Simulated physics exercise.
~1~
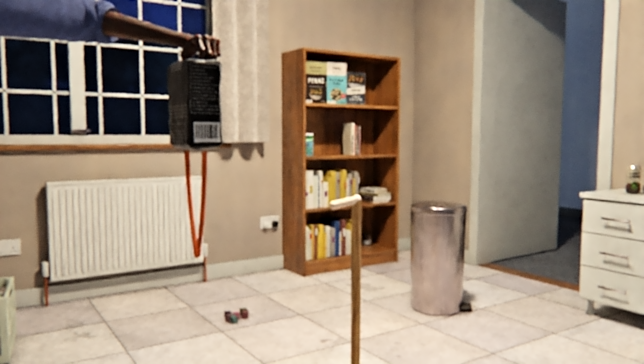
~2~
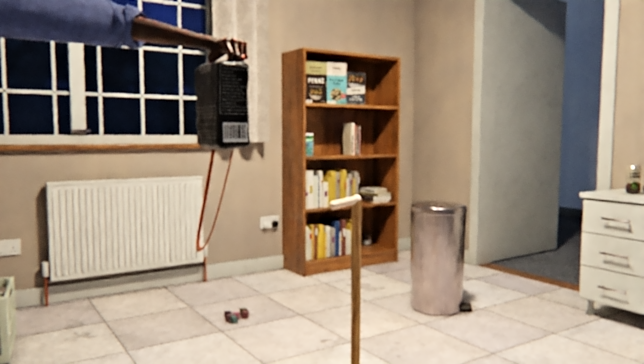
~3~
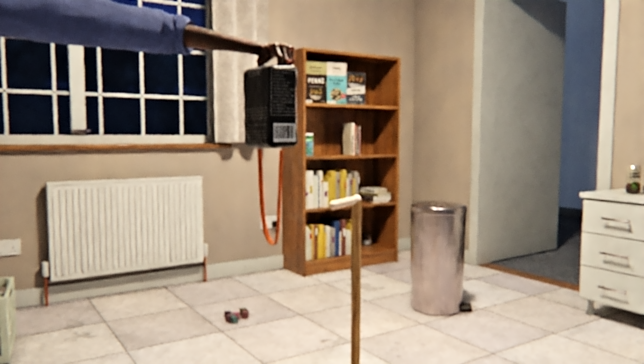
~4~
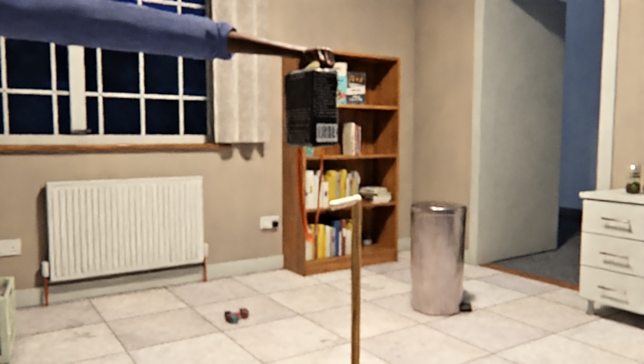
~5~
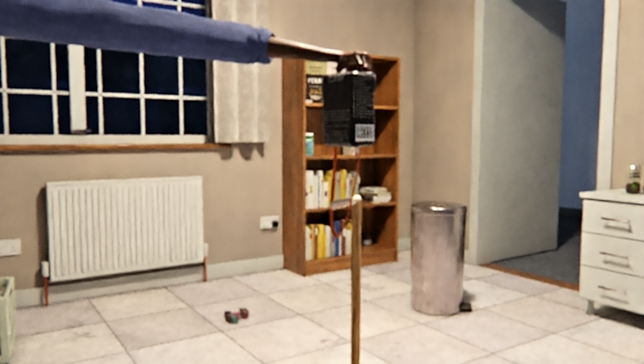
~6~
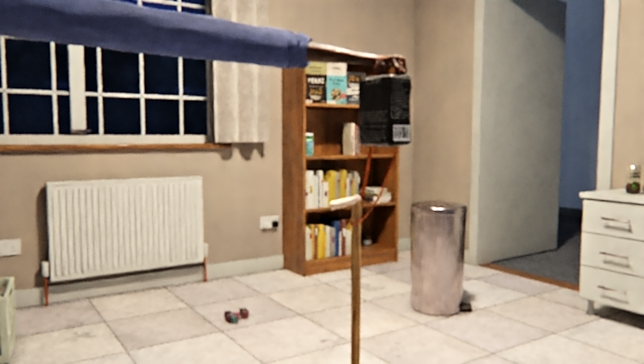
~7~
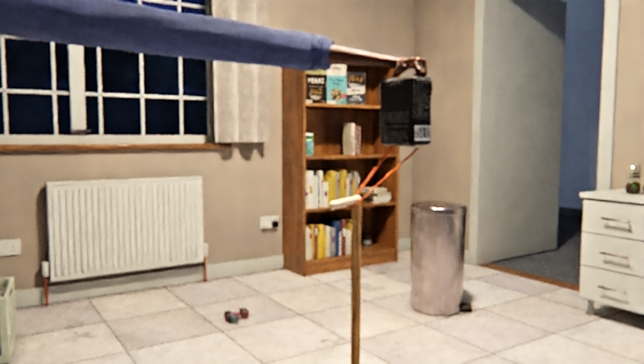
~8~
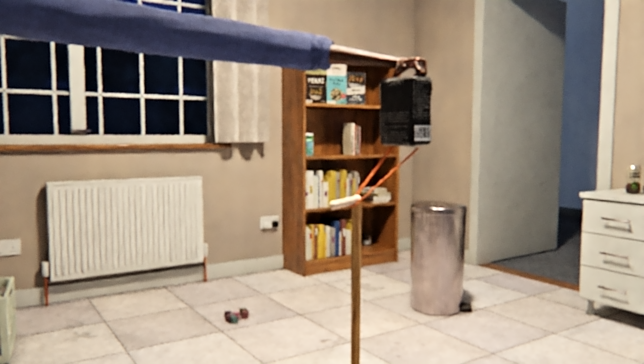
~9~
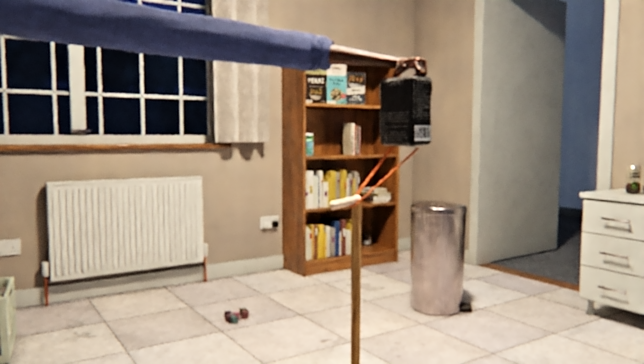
At first, an arm in a blue sleeve reaches in from the left and holds a black bag upright in front of a window, a long orange loop dangling beneath it. The hand carries the bag steadily to the right, past the radiator and toward a short wooden post with a small bar on top. The bag passes above the post in front of the bookcase, with its loop hanging low enough to meet the bar. As the bag moves beyond, the loop catches and pulls taut at a slant. Finally, the hand stops, the bag held back by its snagged loop.
